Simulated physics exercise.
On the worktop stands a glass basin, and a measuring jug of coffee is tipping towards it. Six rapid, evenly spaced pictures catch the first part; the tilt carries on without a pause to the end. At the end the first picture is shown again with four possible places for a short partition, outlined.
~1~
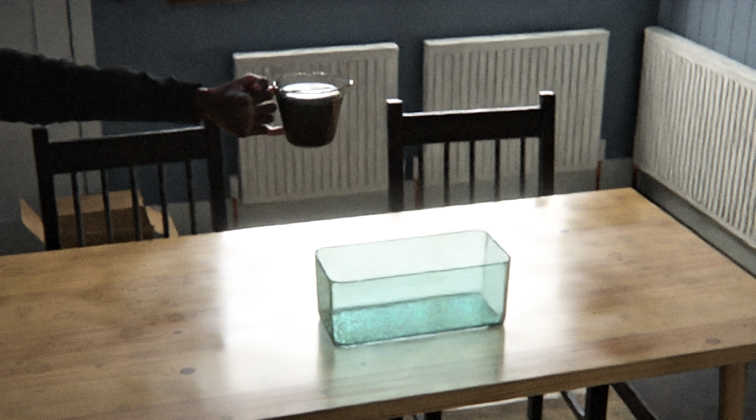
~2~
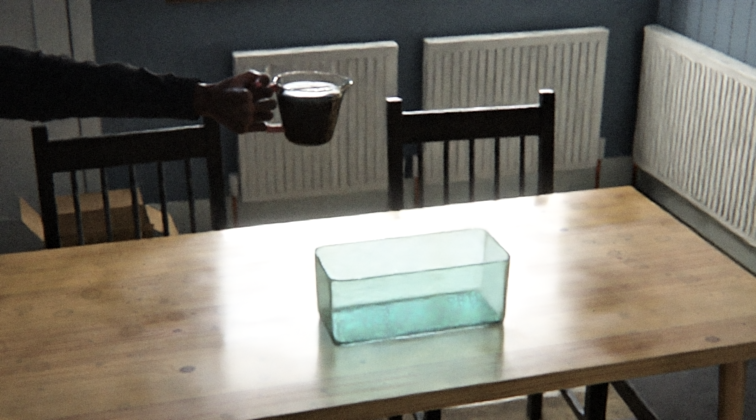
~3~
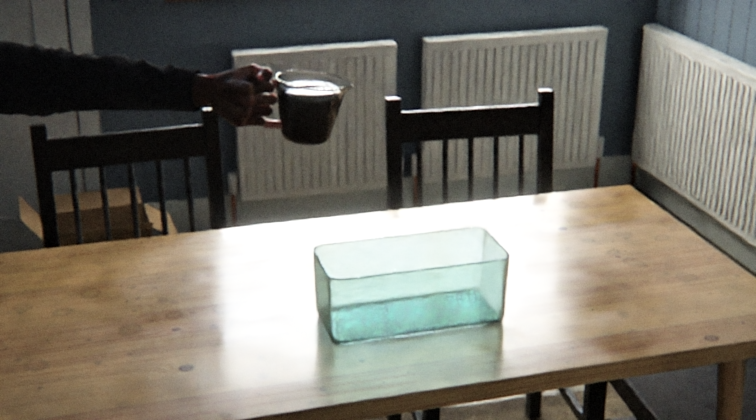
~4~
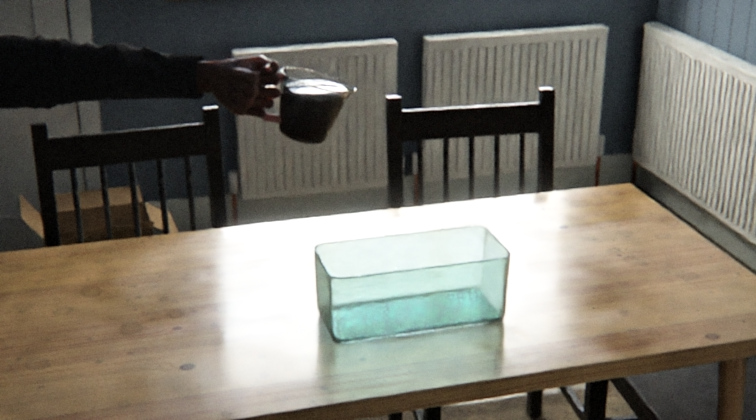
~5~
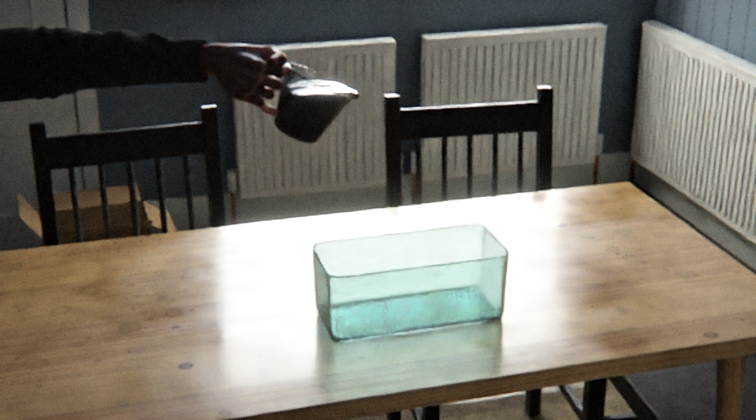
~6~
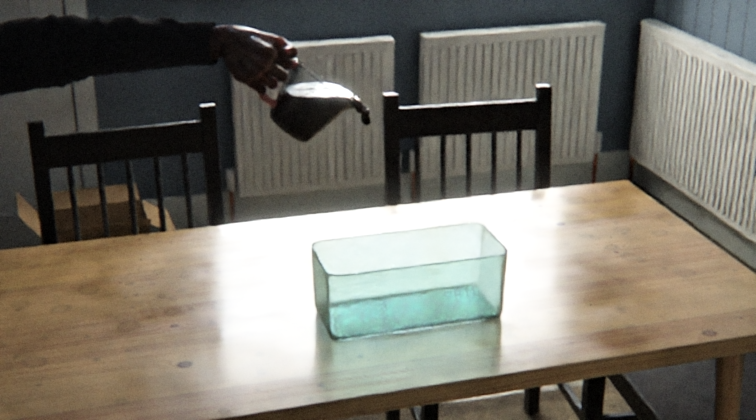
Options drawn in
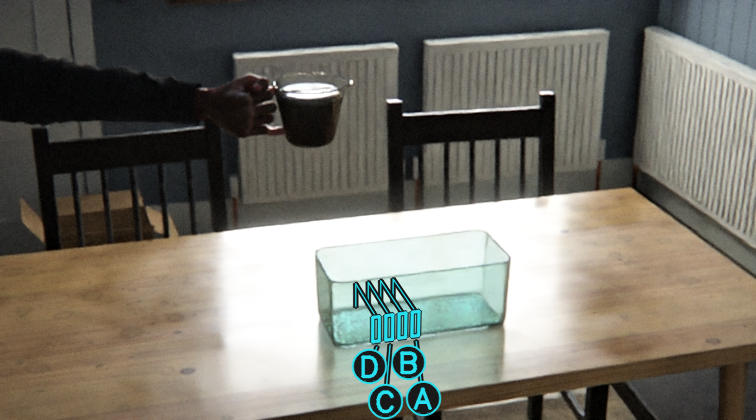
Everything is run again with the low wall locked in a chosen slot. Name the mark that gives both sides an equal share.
A works best here.
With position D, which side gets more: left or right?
More ends on the right.
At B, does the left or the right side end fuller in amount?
The right side.
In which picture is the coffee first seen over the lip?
In picture 5.
On the marked copy, A at (416, 341); B at (403, 342); C at (390, 344); D at (376, 346).
For position A, about 56 % ends left of the wall and 40 % right of it; 4 % is lost outside.
For position B, about 23 % ends left of the wall and 74 % right of it; 3 % is lost outside.
For position C, about 9 % ends left of the wall and 88 % right of it; 3 % is lost outside.
For position D, about 6 % ends left of the wall and 90 % right of it; 4 % is lost outside.
